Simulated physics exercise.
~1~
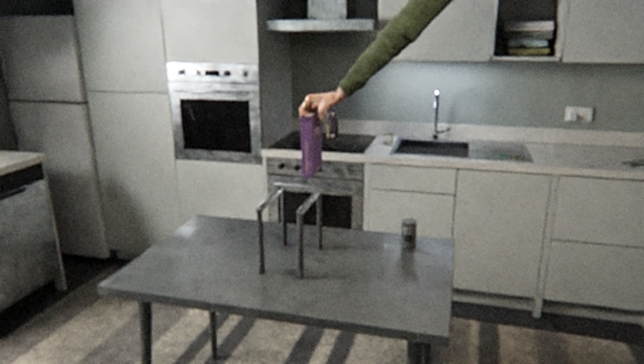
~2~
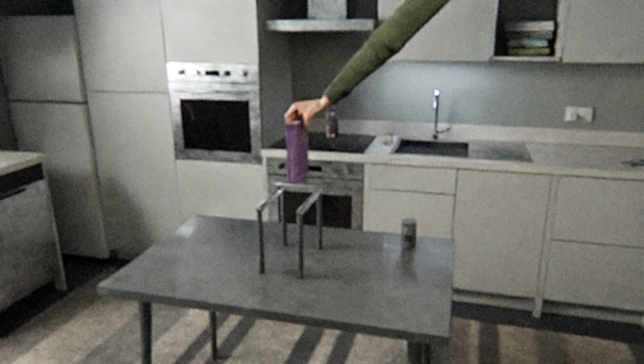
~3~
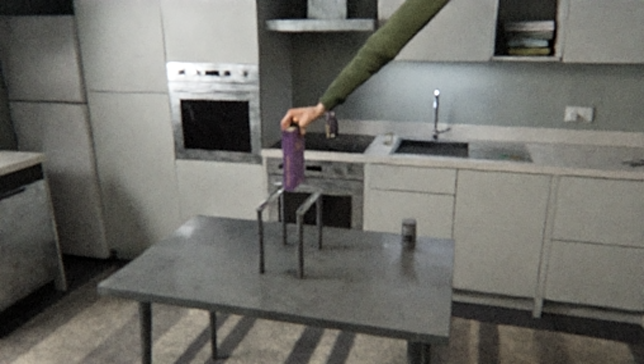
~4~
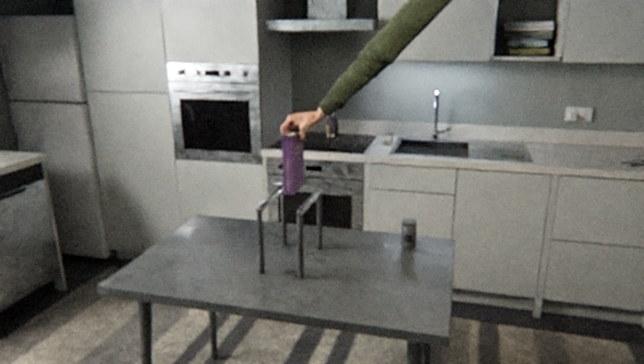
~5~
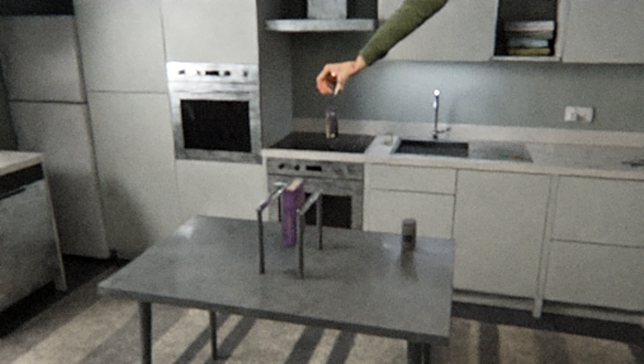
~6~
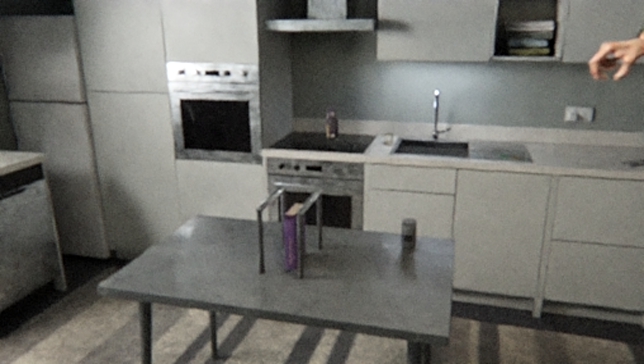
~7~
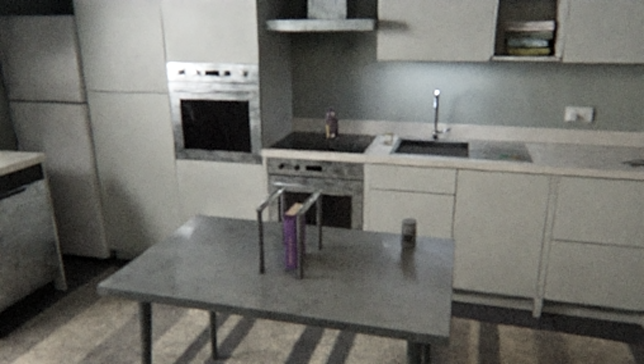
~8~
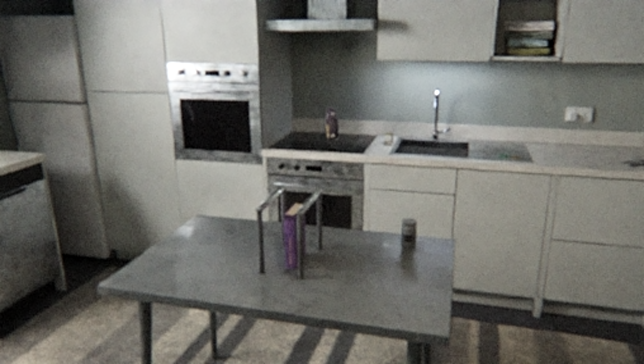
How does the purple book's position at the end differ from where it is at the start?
At the start the purple book is held in the air above the metal stands. At the end it stands upright on the table between them, lower and slightly further left.
